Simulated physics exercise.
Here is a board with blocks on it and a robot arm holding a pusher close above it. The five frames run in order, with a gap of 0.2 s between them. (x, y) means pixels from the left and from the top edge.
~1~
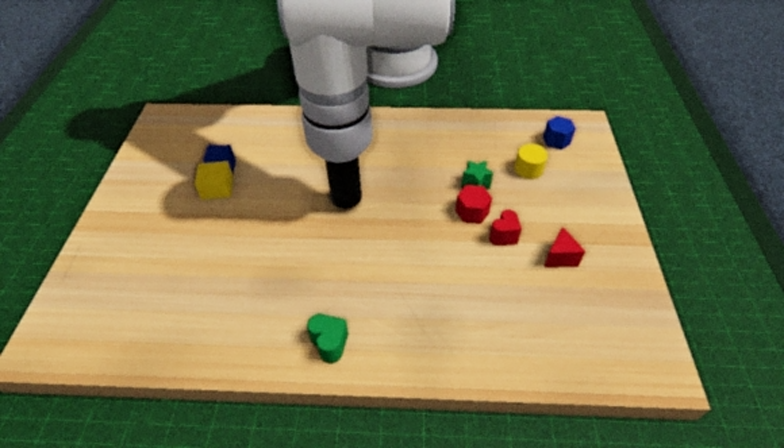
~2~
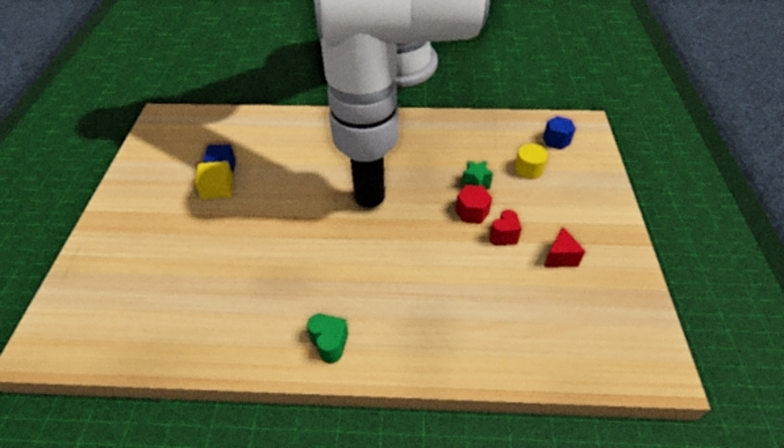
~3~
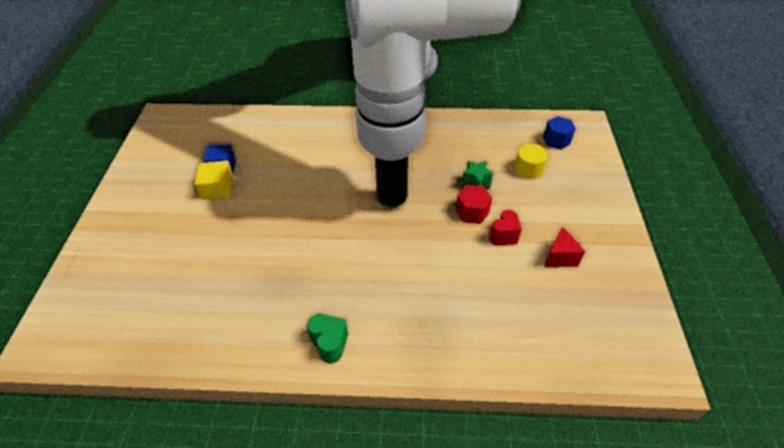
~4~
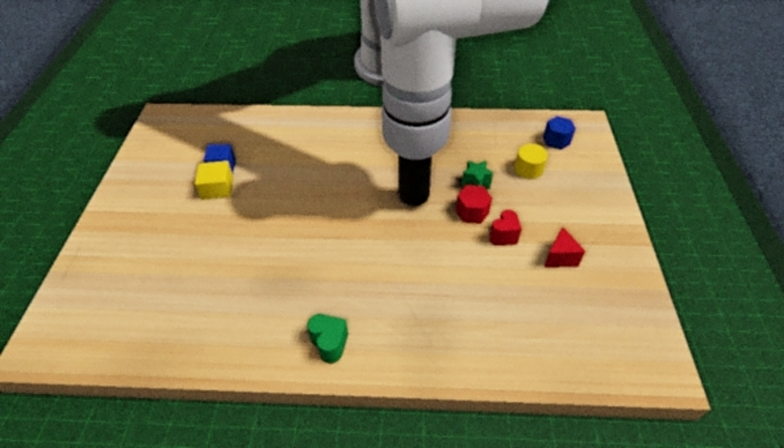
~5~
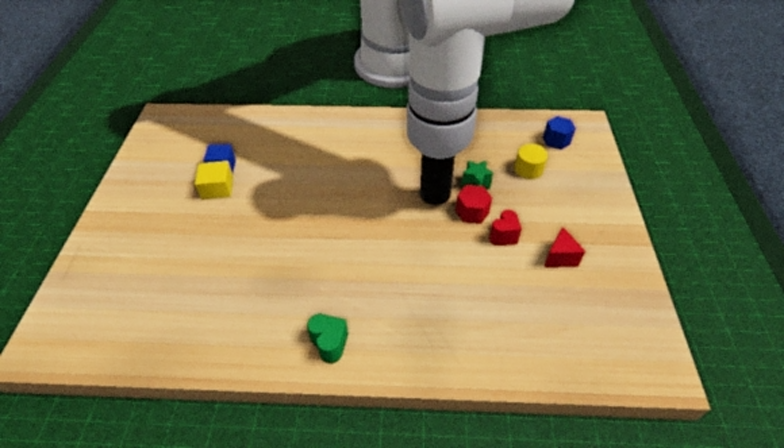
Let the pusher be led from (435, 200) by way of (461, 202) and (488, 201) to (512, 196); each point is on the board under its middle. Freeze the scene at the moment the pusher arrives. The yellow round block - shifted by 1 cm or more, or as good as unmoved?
It ends up on the same spot.
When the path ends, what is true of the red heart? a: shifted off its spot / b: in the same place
I'll go with a - shifted off its spot.
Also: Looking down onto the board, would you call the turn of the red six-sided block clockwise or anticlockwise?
Seen from above, clockwise.
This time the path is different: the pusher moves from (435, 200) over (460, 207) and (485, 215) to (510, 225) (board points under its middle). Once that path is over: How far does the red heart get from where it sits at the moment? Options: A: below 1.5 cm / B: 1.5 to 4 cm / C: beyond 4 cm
Answer: B.
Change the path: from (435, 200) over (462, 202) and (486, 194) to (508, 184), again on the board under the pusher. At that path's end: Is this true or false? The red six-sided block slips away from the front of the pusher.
True.
What follows on the original path. One third of the way, pusher at (462, 196); red six-sided block at (492, 200), turned 10° clockwise.
Two thirds of the way, pusher at (489, 195); red six-sided block at (513, 204), turned 30° clockwise; green star-shaped block at (485, 165), turned 45° anticlockwise; red heart at (515, 226), turned 40° clockwise.
At the end, pusher at (514, 190); red six-sided block at (516, 205), turned 40° clockwise; green star-shaped block at (487, 165), turned 60° anticlockwise; red heart at (515, 227), turned 45° clockwise; yellow round block not moved.
